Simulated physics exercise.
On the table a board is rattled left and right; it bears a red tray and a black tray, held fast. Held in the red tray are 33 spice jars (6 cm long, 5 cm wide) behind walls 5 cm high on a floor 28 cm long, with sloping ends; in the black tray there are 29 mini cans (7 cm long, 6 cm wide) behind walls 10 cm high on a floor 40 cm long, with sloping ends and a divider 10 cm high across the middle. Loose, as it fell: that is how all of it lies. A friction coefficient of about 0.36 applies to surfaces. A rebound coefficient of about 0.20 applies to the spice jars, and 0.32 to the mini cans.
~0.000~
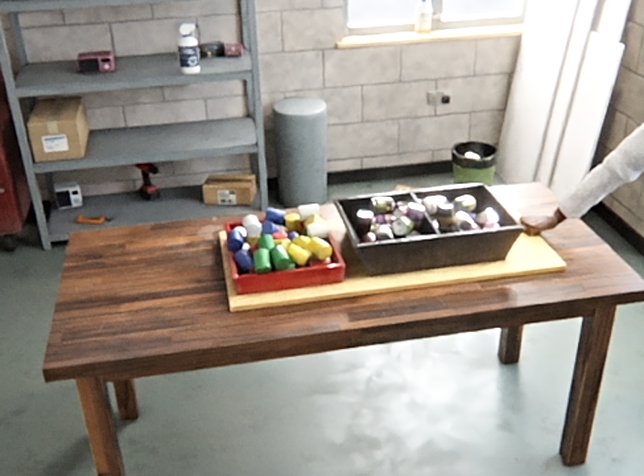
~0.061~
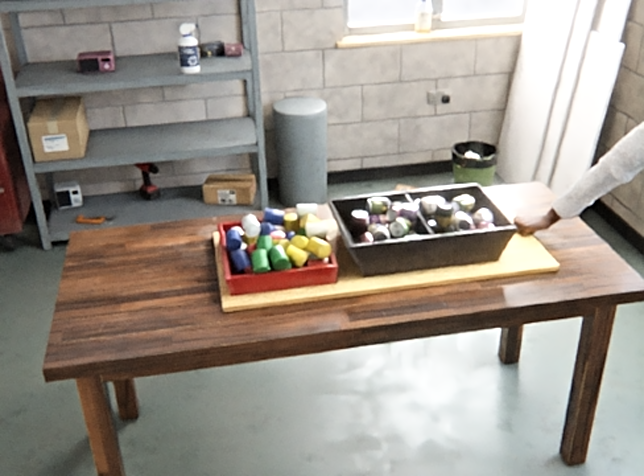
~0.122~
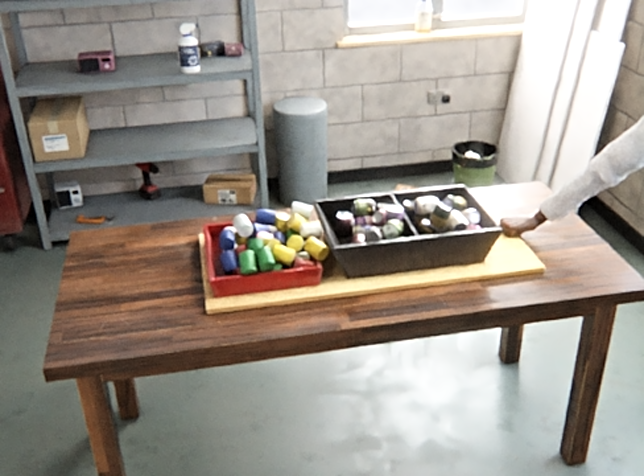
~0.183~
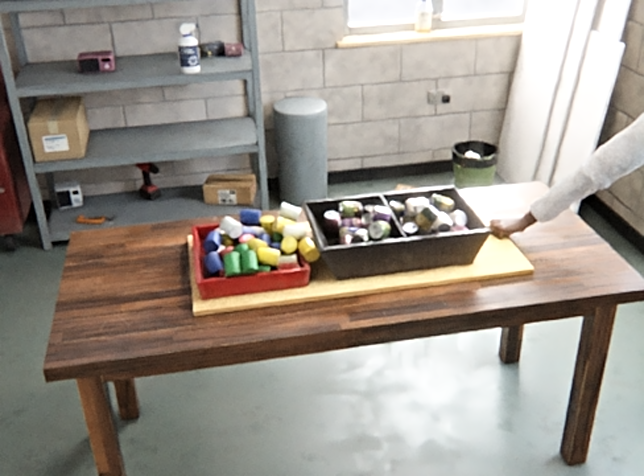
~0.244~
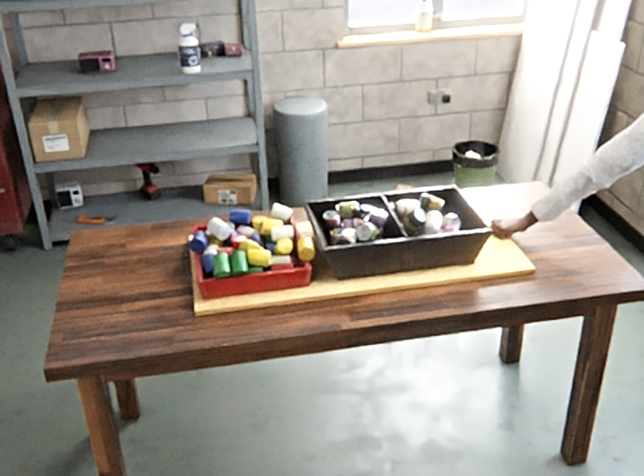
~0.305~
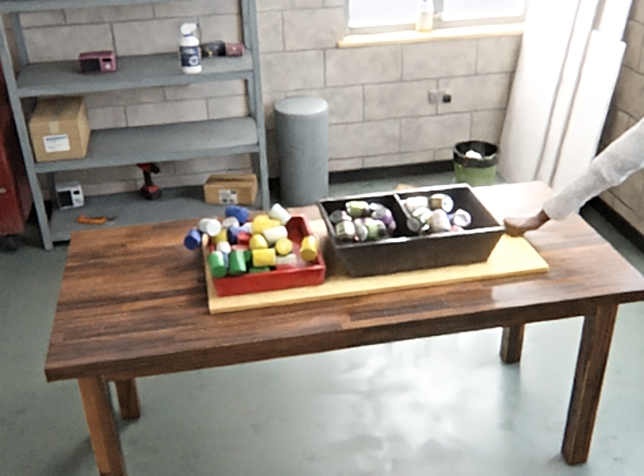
A yellow board carrying a red tray of colourful jars on the left and a black divided tray of small cans on the right lies on a dark wooden table, seen from slightly above by a still camera in a block-walled workroom with grey shelves. A hand at the right slides the board left, then back right a little. The trays ride along while their contents shift and tumble.
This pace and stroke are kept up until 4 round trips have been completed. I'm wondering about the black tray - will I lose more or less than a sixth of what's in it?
You will lose less than a sixth.
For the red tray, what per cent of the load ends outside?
For the red tray, roughly 20 percent.
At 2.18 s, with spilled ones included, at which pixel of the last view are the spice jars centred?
Close to (290, 246).
After 0.60 s, the red tray is down by 5 of 33 and the black tray has all 29.
After 0.98 s, the red tray is down by 5 of 33 and the black tray has all 29.
After 1.50 s, the red tray is down by 7 of 33 and the black tray has all 29.
Final count (at 2.18 s), the red tray is down by 7 of 33 and the black tray is down by 1 of 29. Asked share, 1 of 29, 3 per cent.
